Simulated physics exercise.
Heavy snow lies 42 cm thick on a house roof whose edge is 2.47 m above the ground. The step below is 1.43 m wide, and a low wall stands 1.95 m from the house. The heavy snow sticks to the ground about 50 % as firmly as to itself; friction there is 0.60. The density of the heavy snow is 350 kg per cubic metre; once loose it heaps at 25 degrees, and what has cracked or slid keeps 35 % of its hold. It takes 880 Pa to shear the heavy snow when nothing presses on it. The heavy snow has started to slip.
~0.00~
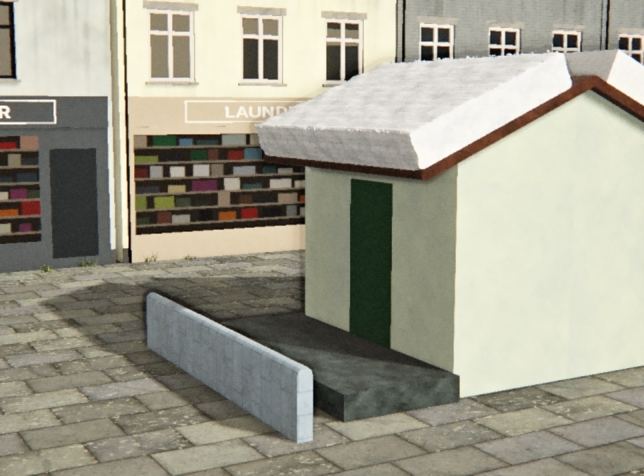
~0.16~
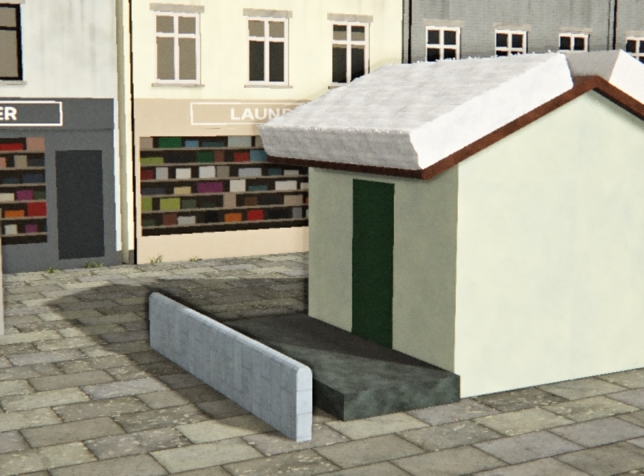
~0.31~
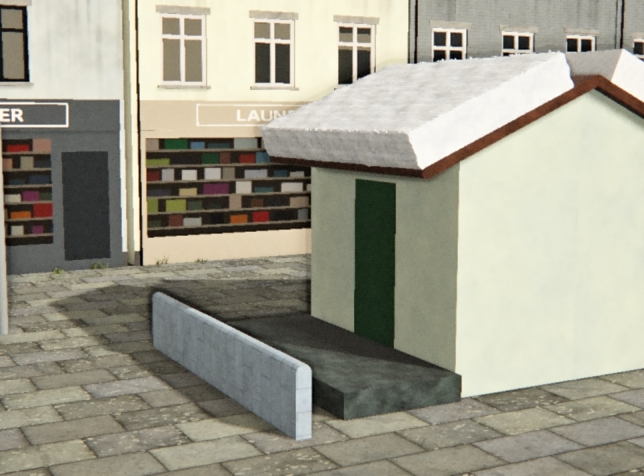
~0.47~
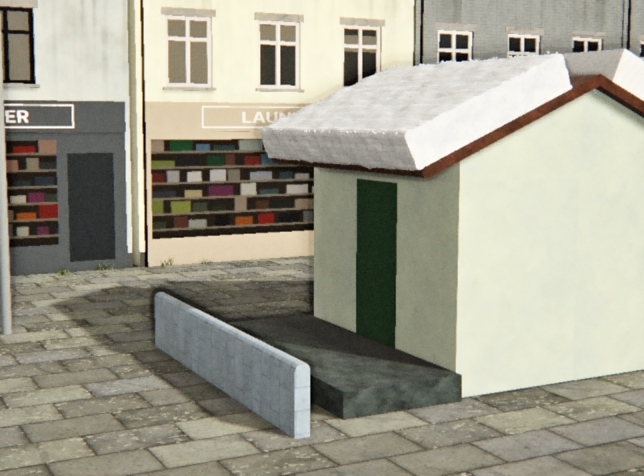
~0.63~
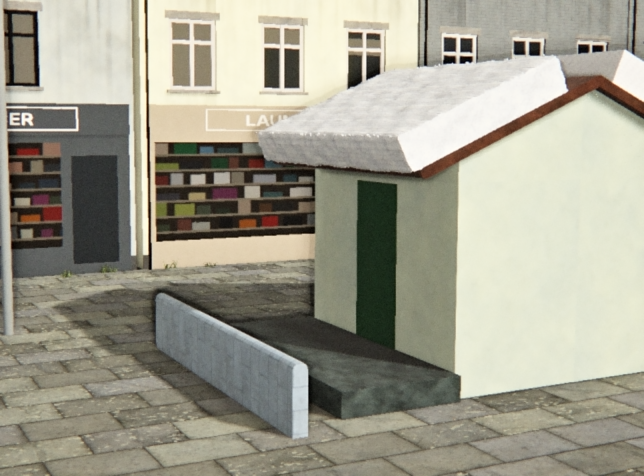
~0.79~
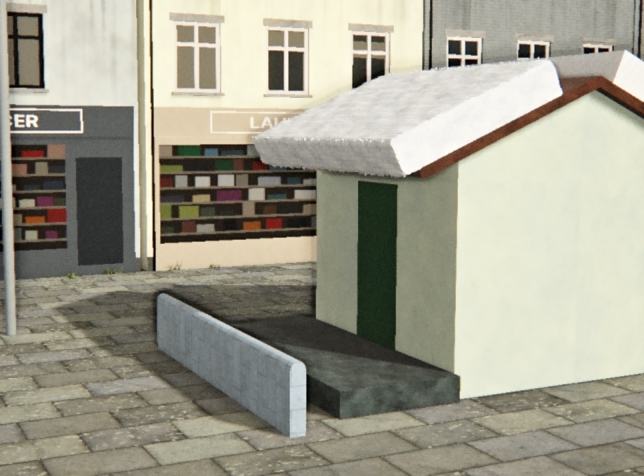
A thick slab of snow slid slowly down the left side of a small house's roof, staying in one piece and edging out over the eaves above the step, while the view shifted slightly.
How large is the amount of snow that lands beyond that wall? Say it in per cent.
Expect roughly 11 %.
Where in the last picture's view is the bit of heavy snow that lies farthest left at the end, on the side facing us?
Around (180, 437).
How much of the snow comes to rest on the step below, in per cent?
Some 40 per cent.
By 1.19 s, 87 % is still on the roof and 0 % is past the low wall.
By 1.66 s, 67 % is still on the roof and 0 % is past the low wall.
By 2.13 s, 44 % is still on the roof and 0 % is past the low wall.
By 2.60 s, none is still on the roof and 0 % is past the low wall.
By 4.30 s, at the end, none is still on the roof and 11 % is past the low wall.
